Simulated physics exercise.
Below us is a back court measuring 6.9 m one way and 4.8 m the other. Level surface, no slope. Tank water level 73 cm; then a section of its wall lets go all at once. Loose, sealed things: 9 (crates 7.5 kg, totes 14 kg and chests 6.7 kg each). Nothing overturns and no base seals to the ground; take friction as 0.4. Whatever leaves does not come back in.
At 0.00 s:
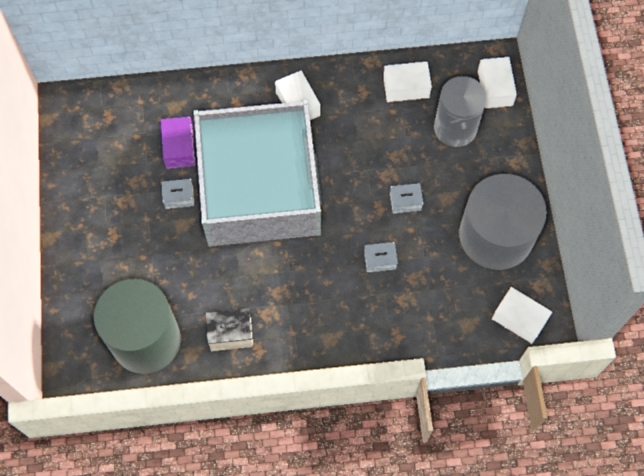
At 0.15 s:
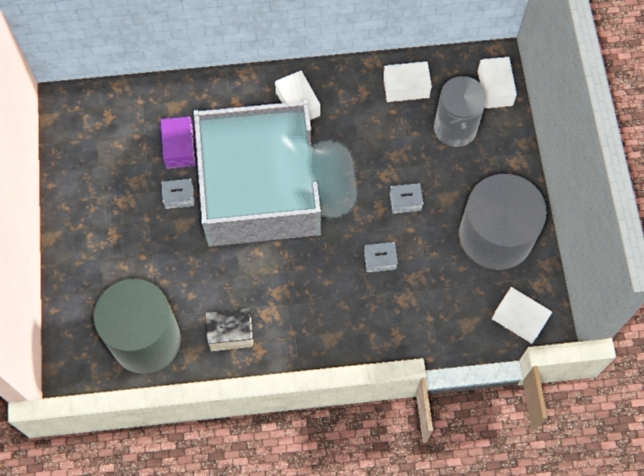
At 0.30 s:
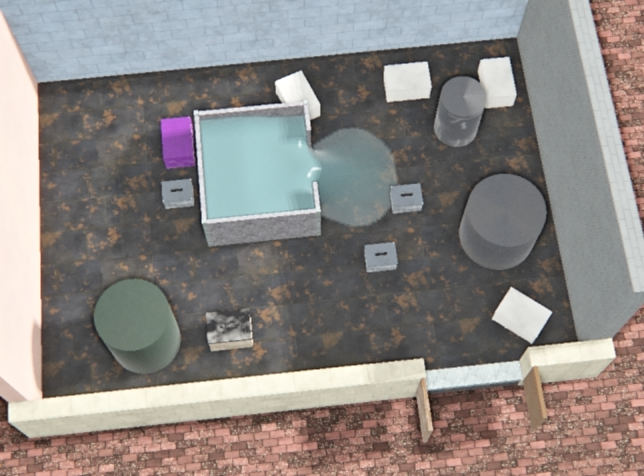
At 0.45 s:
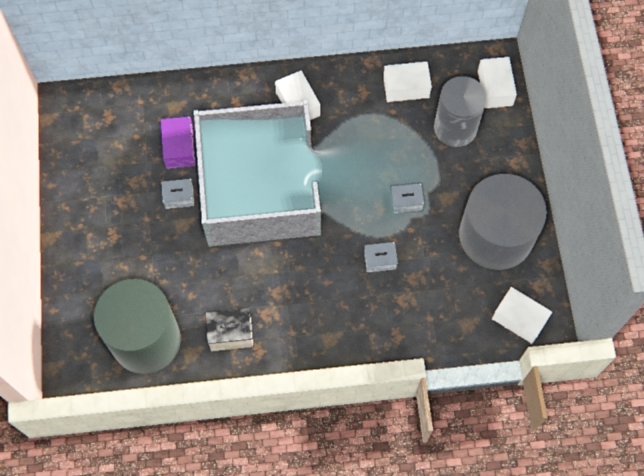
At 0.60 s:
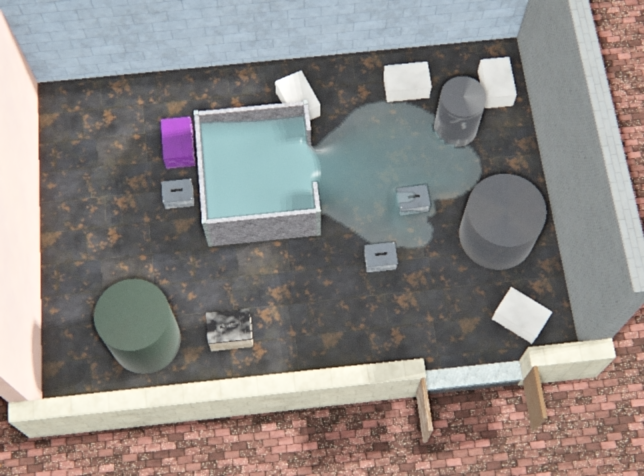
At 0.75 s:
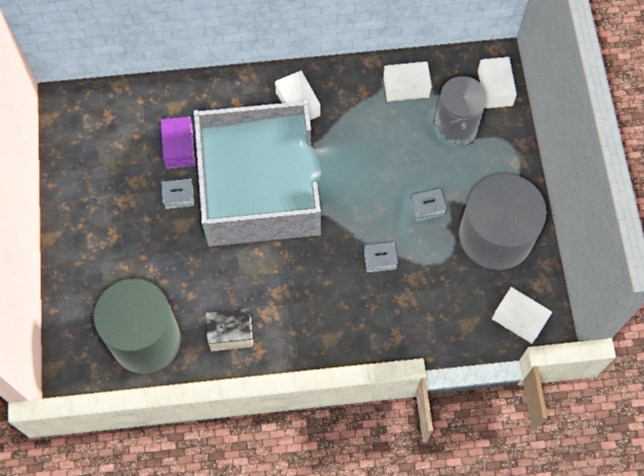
To begin with, a square walled tank of water stands in a courtyard among boxes and cylinders, a purple crate beside it. Water then pours through the tank's right side and spreads rightward across the dark floor, reaching the grey cylinders, while one small grey box shifts slightly right.
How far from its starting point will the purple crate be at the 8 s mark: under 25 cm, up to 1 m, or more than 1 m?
It will be up to 1 m from its start.
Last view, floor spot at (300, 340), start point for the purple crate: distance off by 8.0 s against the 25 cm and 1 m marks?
Short answer: It goes only partway.
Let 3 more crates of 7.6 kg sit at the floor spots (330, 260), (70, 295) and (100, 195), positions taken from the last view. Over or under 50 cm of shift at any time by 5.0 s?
Taking them in the order given: Falls short, falls short and falls short.
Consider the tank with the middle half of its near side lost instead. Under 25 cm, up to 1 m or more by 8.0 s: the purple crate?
Afterwards the purple crate stays almost motionless.
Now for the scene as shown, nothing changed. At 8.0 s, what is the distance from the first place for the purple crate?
Measured offset: Near 40 cm.
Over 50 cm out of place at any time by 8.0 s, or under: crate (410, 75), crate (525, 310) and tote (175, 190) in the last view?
In turn: Over, more, less.
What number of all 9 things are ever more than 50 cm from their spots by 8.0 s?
Tally: 5.
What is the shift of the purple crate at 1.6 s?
Shift by then: About 0 cm.
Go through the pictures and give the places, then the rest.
In the first frame, the purple crate at (177, 138), on the bottom; water covers 2.1 m2; 0 of 9 have shifted.
In the second frame, the purple crate at (177, 138) rests on the ground; water covers 2.6 m2; 0 of 9 have shifted.
In the third frame, the purple crate at (177, 138), on the bottom; 3.4 m2 under water; 0 of 9 have shifted.
In the fourth frame, the purple crate at (177, 138) rests on the ground; water covers 4.3 m2; 0 of 9 have shifted.
In the fifth frame, the purple crate at (177, 138), on the bottom; 5.3 m2 under water; 1 of 9 have shifted.
In the sixth frame, the purple crate at (177, 138), on the bottom; 6.5 m2 under water; 1 of 9 have shifted.
After 1.6 s the purple crate is near (177, 138), 0.0 m from its start, aground; 0 of 9 are out; 2 afloat.
After 3.6 s the purple crate is near (177, 138), 0.0 m from its start, aground; 0 of 9 are out; 3 afloat.
After 5.6 s the purple crate is near (174, 139), 0.0 m from its start, aground; 1 of 9 are out; 3 afloat.
After 8.0 s the purple crate is near (152, 156), 0.4 m from its start, aground; 1 of 9 are out; 2 afloat.
